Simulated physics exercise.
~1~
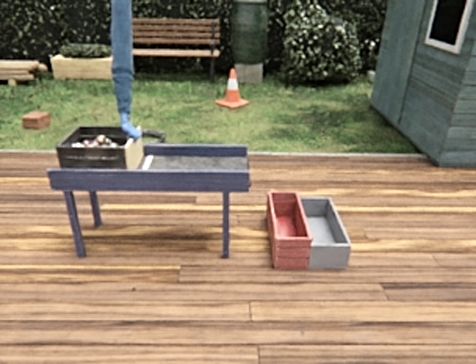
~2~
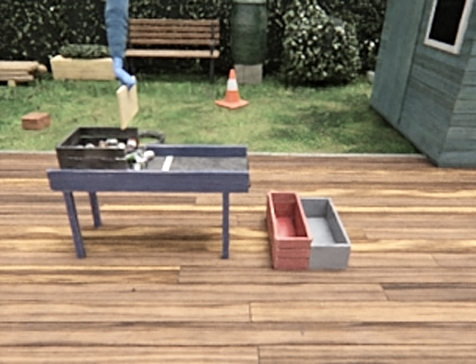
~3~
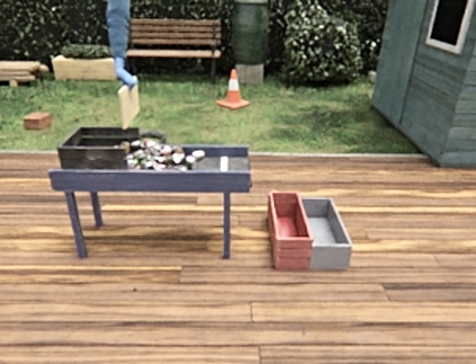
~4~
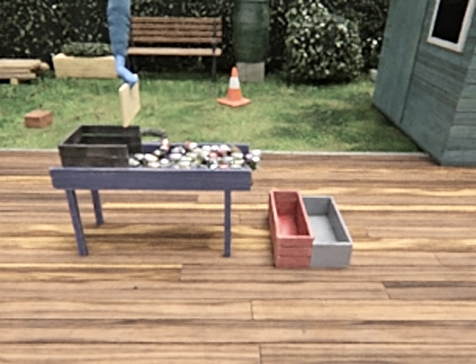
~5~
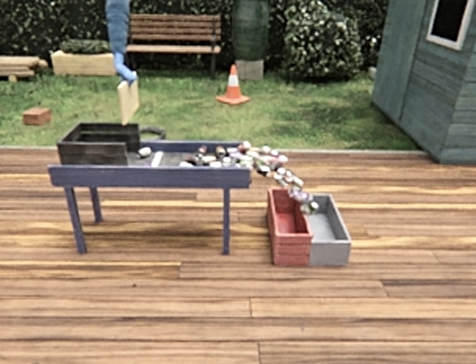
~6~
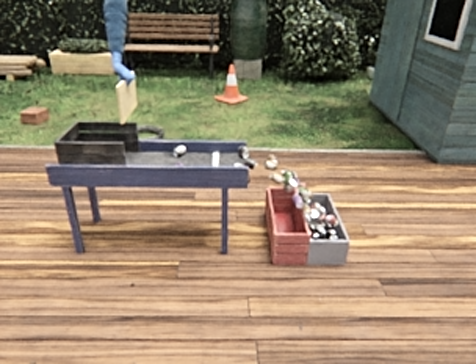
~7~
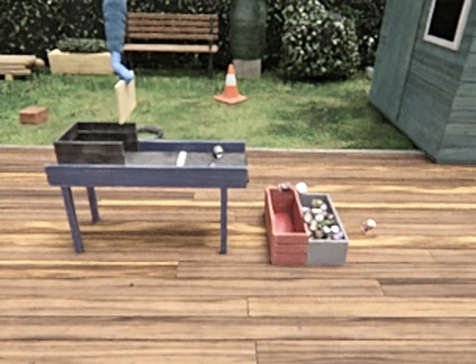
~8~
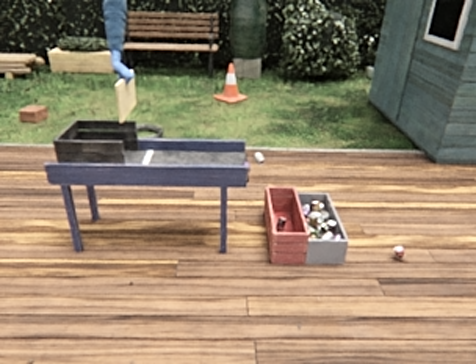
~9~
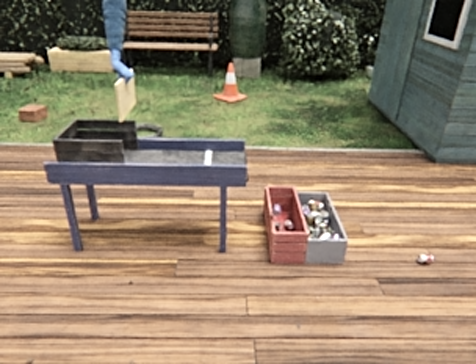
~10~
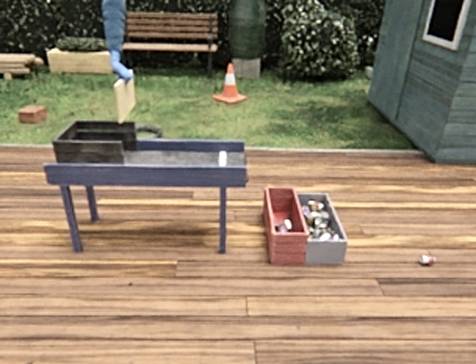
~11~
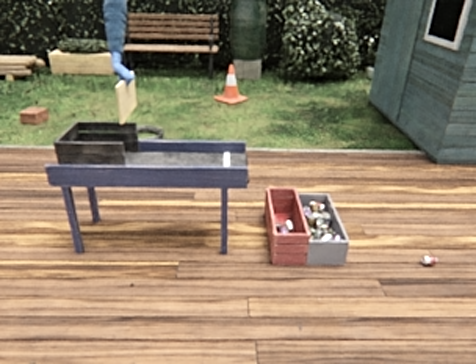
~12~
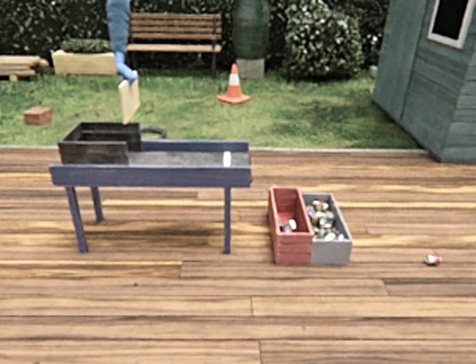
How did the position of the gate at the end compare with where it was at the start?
At the start the gate stood down at the right side of the black pen, and by the end it was held up well above the belt by the hand.
A blue-gloved hand lifted a gate from a black pen, and a crowd of little cans rode right along the belt and flew off its end, most landing in the grey bin, a few in the red tub and one on the decking beyond.
